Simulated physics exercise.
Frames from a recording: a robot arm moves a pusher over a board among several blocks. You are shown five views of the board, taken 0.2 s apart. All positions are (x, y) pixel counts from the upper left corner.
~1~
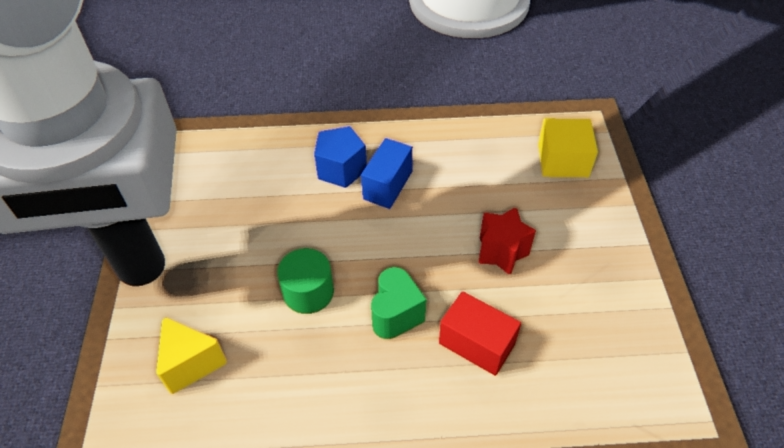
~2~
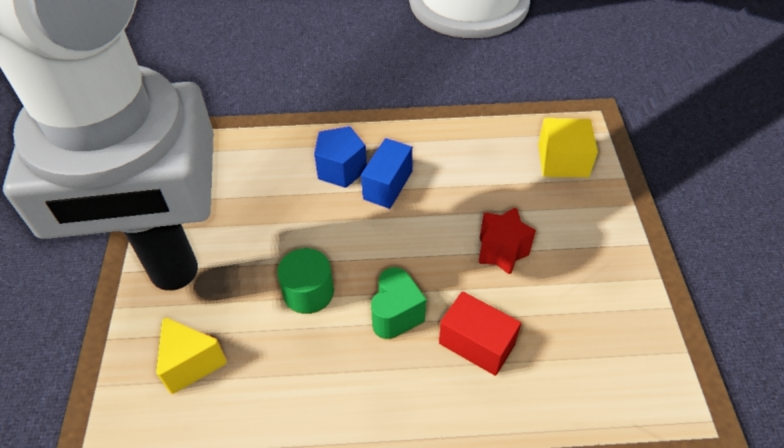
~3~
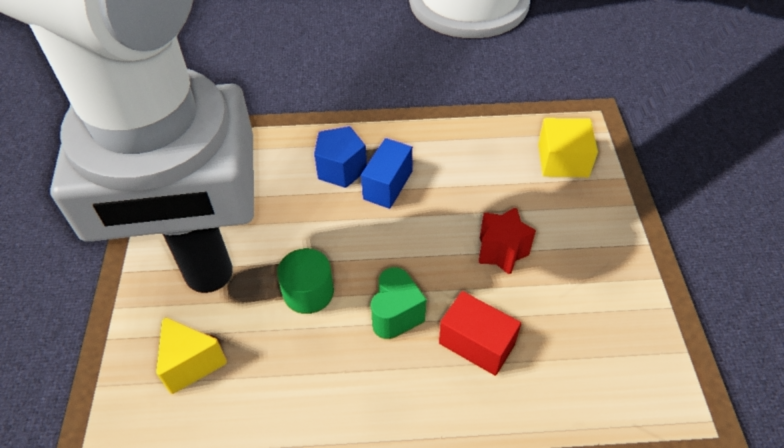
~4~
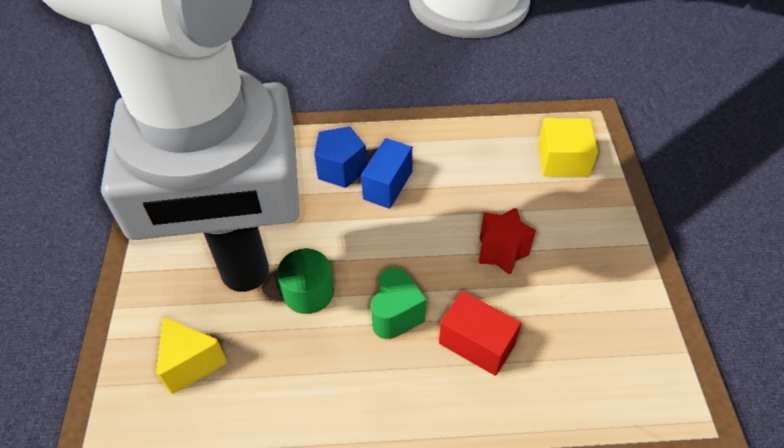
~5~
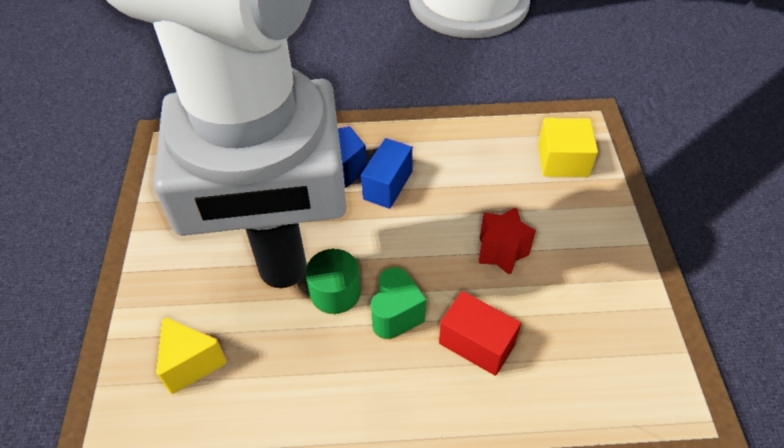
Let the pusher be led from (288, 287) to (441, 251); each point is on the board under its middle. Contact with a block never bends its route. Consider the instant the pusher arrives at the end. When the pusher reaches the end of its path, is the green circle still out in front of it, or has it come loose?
Slid off.
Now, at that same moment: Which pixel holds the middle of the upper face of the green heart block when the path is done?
It ends at (426, 308).
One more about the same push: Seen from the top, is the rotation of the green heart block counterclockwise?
No - that is not the case.
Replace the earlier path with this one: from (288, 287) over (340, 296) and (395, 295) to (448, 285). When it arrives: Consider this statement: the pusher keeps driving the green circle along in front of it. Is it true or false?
The claim holds.
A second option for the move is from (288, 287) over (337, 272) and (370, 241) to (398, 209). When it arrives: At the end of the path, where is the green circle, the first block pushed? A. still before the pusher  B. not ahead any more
B: Not ahead any more.
The first path, step by step. One third of the way, pusher at (339, 257); green circle at (385, 265); green heart block at (413, 299), turned 35° clockwise.
Two thirds of the way, pusher at (391, 245); green circle at (429, 266); green heart block at (426, 307), turned 75° clockwise; red oblong at (485, 326).
At the end, pusher at (443, 234); green circle at (452, 269); green heart block at (426, 308), turned 80° clockwise; red oblong at (487, 328); red star block unmoved.
